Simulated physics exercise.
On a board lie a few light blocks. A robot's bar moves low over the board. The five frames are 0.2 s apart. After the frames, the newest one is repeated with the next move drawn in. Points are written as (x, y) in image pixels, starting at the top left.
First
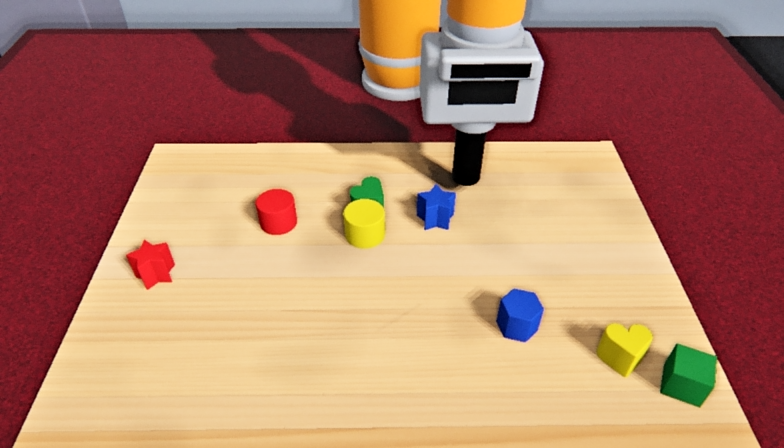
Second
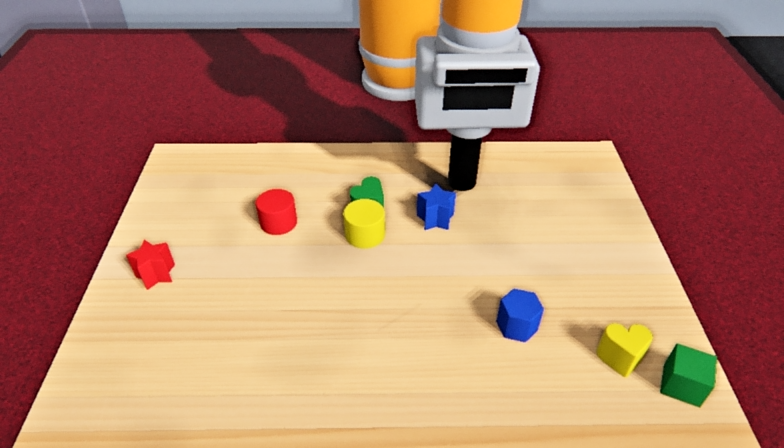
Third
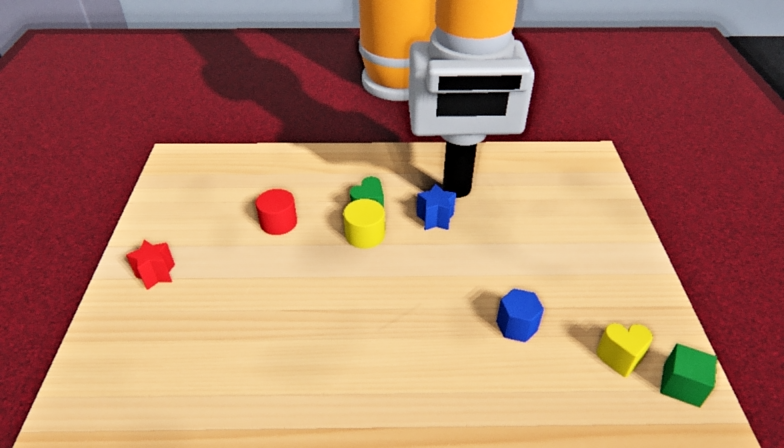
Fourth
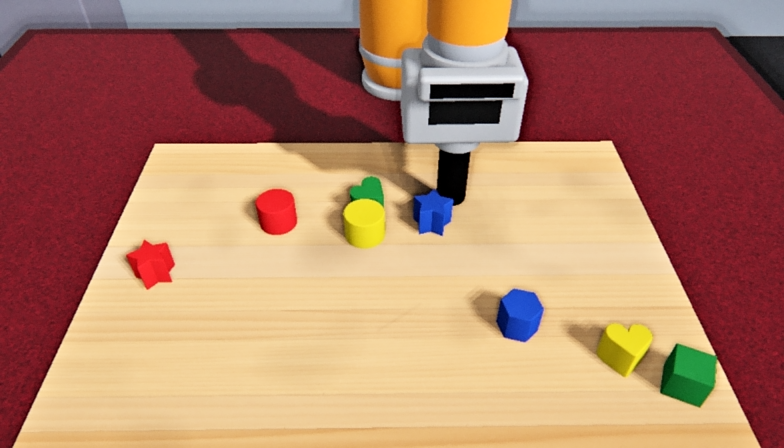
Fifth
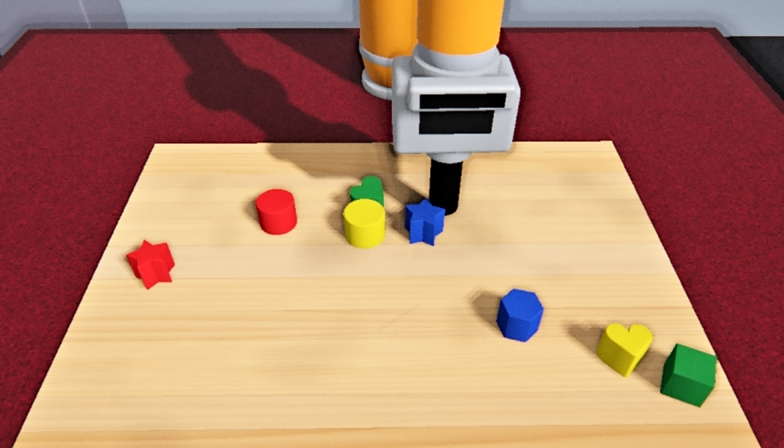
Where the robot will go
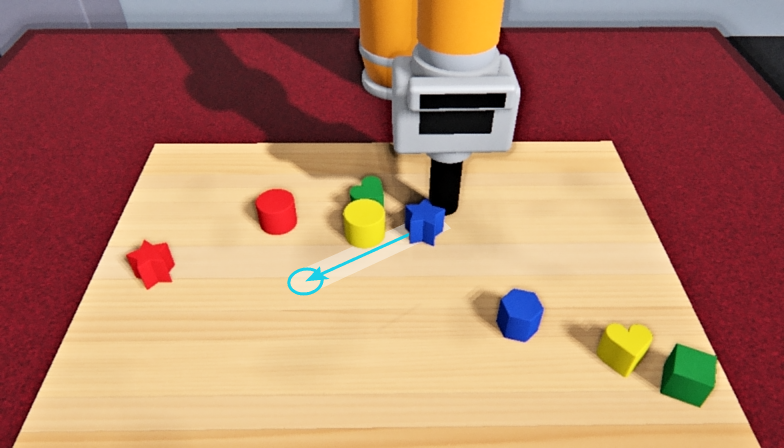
At first, a robot arm holds its black bar low near the back of a wooden board scattered with small red, yellow, green and blue blocks. The bar moves slightly forward and left toward the blue star, then pushes it a short way in that direction, nearer the yellow cylinder.
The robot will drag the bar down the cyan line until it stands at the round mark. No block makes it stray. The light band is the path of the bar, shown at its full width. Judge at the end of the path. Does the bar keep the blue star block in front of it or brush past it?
Slid away.
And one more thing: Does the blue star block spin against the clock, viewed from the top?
Yes.
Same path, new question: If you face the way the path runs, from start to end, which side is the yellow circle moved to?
With start-to-end as forward, it shifts right.
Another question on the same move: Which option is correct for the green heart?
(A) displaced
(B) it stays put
Choice B: It stays put.
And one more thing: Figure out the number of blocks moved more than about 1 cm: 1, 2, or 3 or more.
Blocks moved: Two.
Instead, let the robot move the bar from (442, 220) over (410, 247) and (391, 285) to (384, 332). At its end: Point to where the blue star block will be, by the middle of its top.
I'd guess (354, 280).
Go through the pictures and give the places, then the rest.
In the first frame, tip of the bar at (466, 177), middles of tops, yellow circle at (364, 212), green heart at (368, 188), blue star block at (437, 197).
In the second frame, bar at (462, 183), nothing pushed.
In the third frame, bar at (457, 189), nothing pushed.
In the fourth frame, bar at (451, 197), blue star block at (433, 202).
In the fifth frame, bar at (443, 206), yellow circle at (364, 212), green heart at (368, 188), blue star block at (425, 211).
The line goes from (442, 220) directly to (306, 281).
What follows on the original path. One third of the way, bar at (400, 225); blue star block at (385, 235), turned 15° anticlockwise.
Two thirds of the way, bar at (353, 246); yellow circle at (335, 215); blue star block at (356, 259), turned 50° anticlockwise.
At the end, bar at (304, 268); yellow circle at (335, 215); green heart unmoved; blue star block at (348, 265), turned 90° anticlockwise.
